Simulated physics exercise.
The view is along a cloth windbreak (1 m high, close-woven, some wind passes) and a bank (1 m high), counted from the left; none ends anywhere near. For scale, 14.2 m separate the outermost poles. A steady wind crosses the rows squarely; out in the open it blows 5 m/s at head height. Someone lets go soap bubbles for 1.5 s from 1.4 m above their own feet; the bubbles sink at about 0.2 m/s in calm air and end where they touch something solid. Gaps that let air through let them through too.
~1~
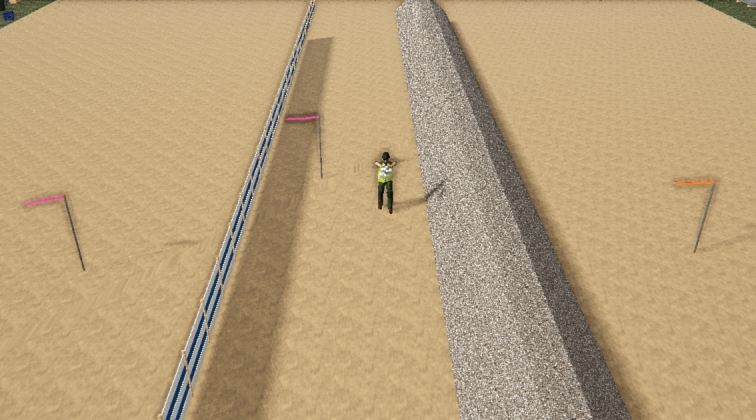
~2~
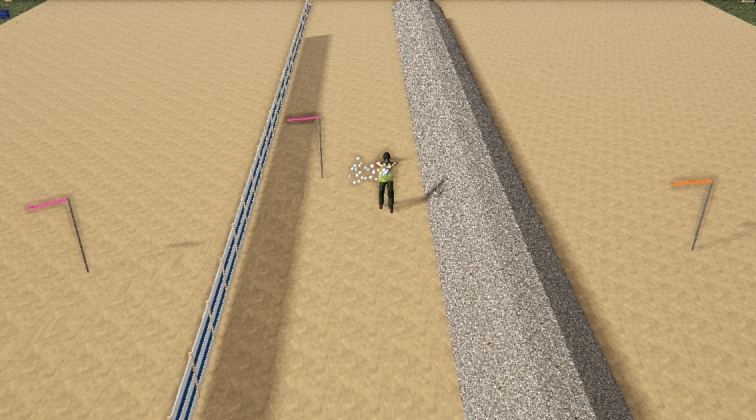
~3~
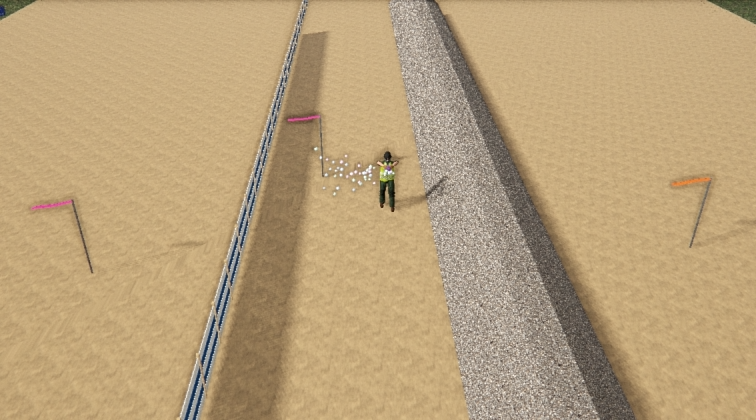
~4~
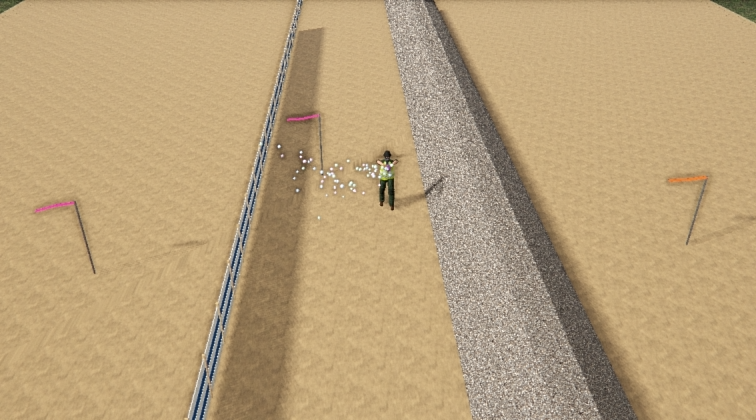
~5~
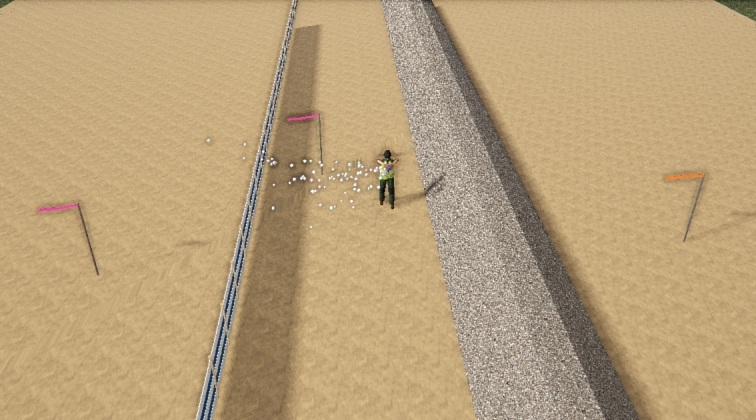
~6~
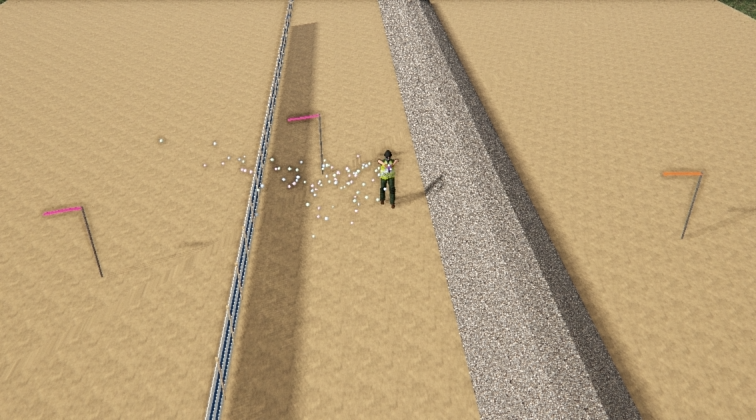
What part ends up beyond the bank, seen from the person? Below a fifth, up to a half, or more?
It is not even a fifth that ends up on the far side.
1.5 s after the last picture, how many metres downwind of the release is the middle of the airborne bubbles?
Roughly 3.5 m.
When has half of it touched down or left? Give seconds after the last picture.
Near 4.0 s.
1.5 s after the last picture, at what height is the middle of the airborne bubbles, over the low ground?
About 0.8 m.
Then, 1.5 s after the last picture, 0 % is beyond the bank; 11 % has touched down or left; the middle of what still flies is 0.8 m above the low ground, near (248, 193).
Then, 3.0 s after the last picture, 0 % is beyond the bank; 35 % has touched down or left; the middle of what still flies is 0.8 m above the low ground, near (91, 202).
Then, 6.9 s after the last picture, 0 % is beyond the bank; 70 % has touched down or left.
Then, 19.0 s after the last picture, 0 % is beyond the bank; 100 % has touched down or left.
Then, 44.0 s after the last picture, 0 % is beyond the bank; 100 % has touched down or left.
